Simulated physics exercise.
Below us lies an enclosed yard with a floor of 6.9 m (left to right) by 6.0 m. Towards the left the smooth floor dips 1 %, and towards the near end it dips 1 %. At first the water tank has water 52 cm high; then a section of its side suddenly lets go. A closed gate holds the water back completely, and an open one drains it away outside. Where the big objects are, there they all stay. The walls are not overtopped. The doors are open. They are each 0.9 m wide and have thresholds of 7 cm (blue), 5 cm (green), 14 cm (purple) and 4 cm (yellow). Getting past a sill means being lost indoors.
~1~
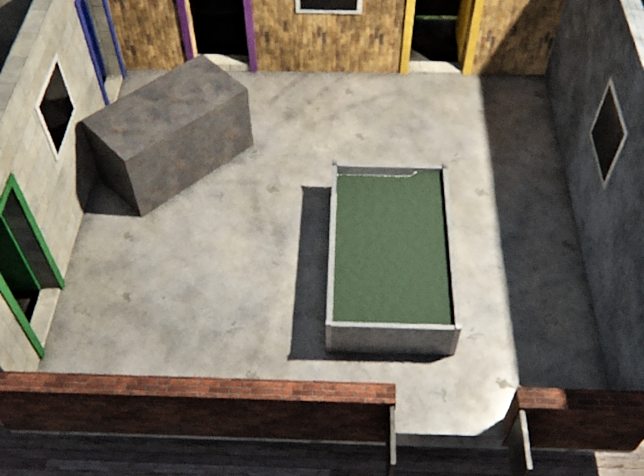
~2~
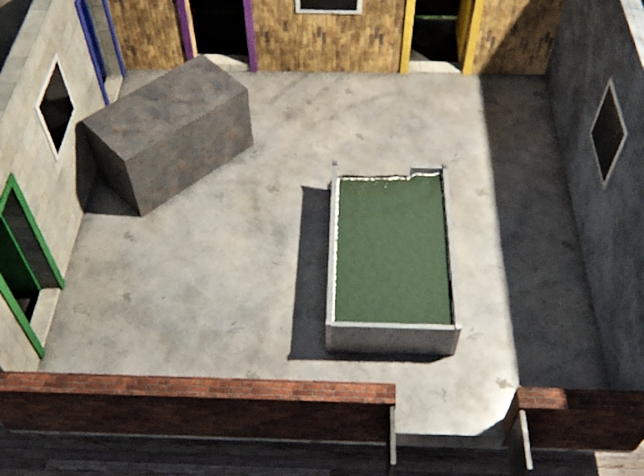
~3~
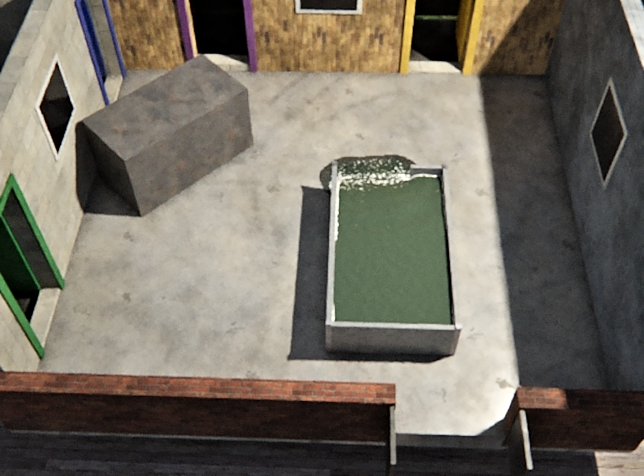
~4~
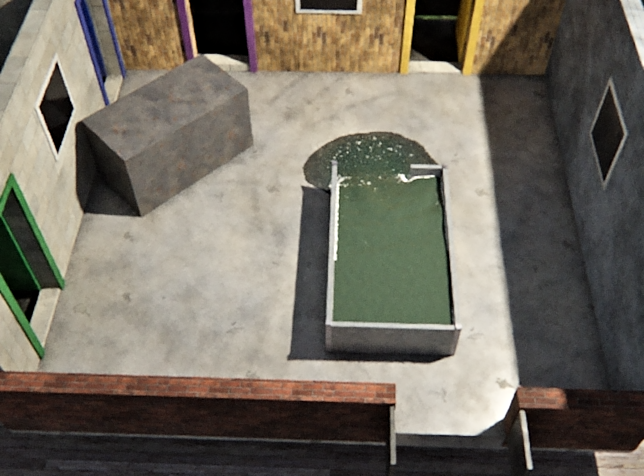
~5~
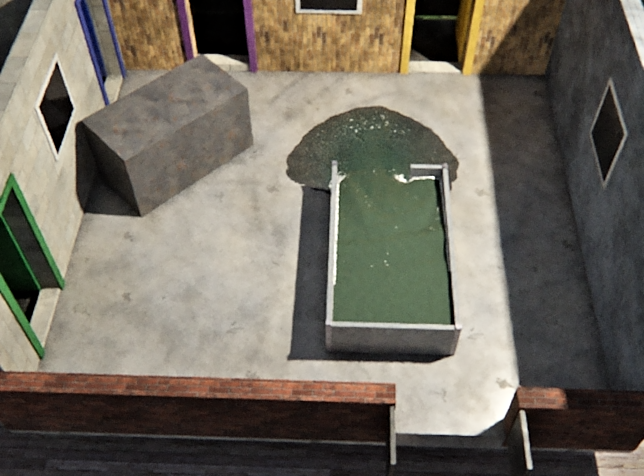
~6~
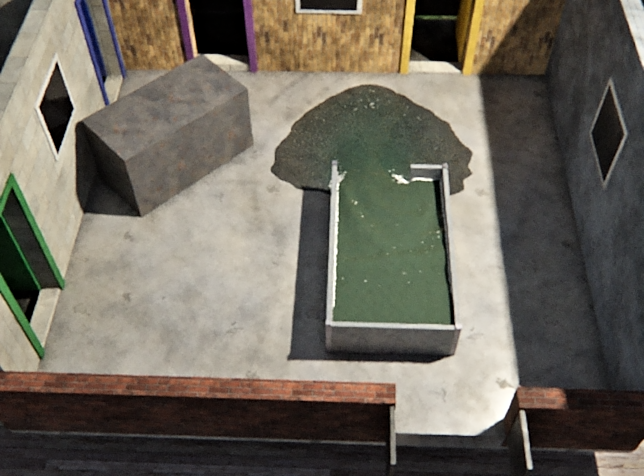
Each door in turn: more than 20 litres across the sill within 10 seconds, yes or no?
Answers: Blue door, yes; green door, no; purple door, no; yellow door, yes.
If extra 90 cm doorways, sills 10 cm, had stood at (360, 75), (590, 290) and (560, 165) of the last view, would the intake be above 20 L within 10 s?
Door 1: Higher; door 2: Lower; door 3: Lower.
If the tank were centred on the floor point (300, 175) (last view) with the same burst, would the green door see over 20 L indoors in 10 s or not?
Against the limit, the green door gets no more than that.
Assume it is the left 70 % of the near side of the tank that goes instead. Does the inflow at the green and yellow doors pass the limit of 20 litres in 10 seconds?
Green: Beyond limit; yellow: Within limit.
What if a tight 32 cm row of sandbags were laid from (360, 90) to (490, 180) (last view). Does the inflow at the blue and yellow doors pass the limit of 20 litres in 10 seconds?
At the blue door the limit is exceeded, and at the yellow door it is not reached.
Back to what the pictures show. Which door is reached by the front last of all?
Answer: The green door.
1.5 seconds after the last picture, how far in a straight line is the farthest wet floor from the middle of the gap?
It comes to some 4.6 metres.
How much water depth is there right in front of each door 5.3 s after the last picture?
Door by door, in cm: Blue reads 14, green reads 1, purple reads 8, yellow reads 7.
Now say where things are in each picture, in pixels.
Still water, 52 cm deep, in the water tank at (391, 243), in the first frame.
The front is at a hidden place, 0.6 m from the gap on the water tank's far side; 0.3 m2 of floor is under water; 52 cm left at the back of the water tank, in the second frame.
Water pours out on the water tank's far side and has run 0.8 m, to (401, 160); typically 9 cm deep outside, 52 cm at the water tank's back, in the third frame.
Water pours out on the water tank's far side and has run 1.2 m, to (396, 137); typically 6 cm deep outside, 52 cm at the water tank's back, in the fourth frame.
The front is at (376, 110), 1.8 m from the gap on the water tank's far side; 2.7 m2 of floor is under water; 52 cm left at the back of the water tank, in the fifth frame.
Water pours out on the water tank's far side and has run 2.3 m, to (361, 89); typically 4 cm deep outside, 52 cm at the water tank's back, in the sixth frame.
Then, 0.7 s after the last picture water covers 20 % of the floor and is deepest (28 cm) near (364, 190); blue door not reached, green door not reached, purple door not reached, yellow door 9 cm at the sill, 2 L in.
Then, 1.5 s after the last picture water covers 30 % of the floor and is deepest (26 cm) near (364, 190); blue door not reached, green door not reached, purple door 12 cm at the sill, 0 L in, yellow door 15 cm at the sill, 32 L in.
Then, 2.8 s after the last picture water covers 35 % of the floor and is deepest (23 cm) near (126, 71); blue door 19 cm at the sill, 30 L in, green door not reached, purple door 10 cm at the sill, 0 L in, yellow door 13 cm at the sill, 95 L in.
Then, 5.3 s after the last picture water covers 60 % of the floor and is deepest (18 cm) near (110, 167); blue door 14 cm at the sill, 147 L in, green door 1 cm at the sill, 0 L in, purple door 8 cm at the sill, 0 L in, yellow door 7 cm at the sill, 136 L in.
Then, 9.3 s after the last picture water covers 75 % of the floor and is deepest (14 cm) near (110, 167); blue door 12 cm at the sill, 218 L in, green door 3 cm at the sill, 0 L in, purple door 8 cm at the sill, 0 L in, yellow door 4 cm at the sill, 149 L in.
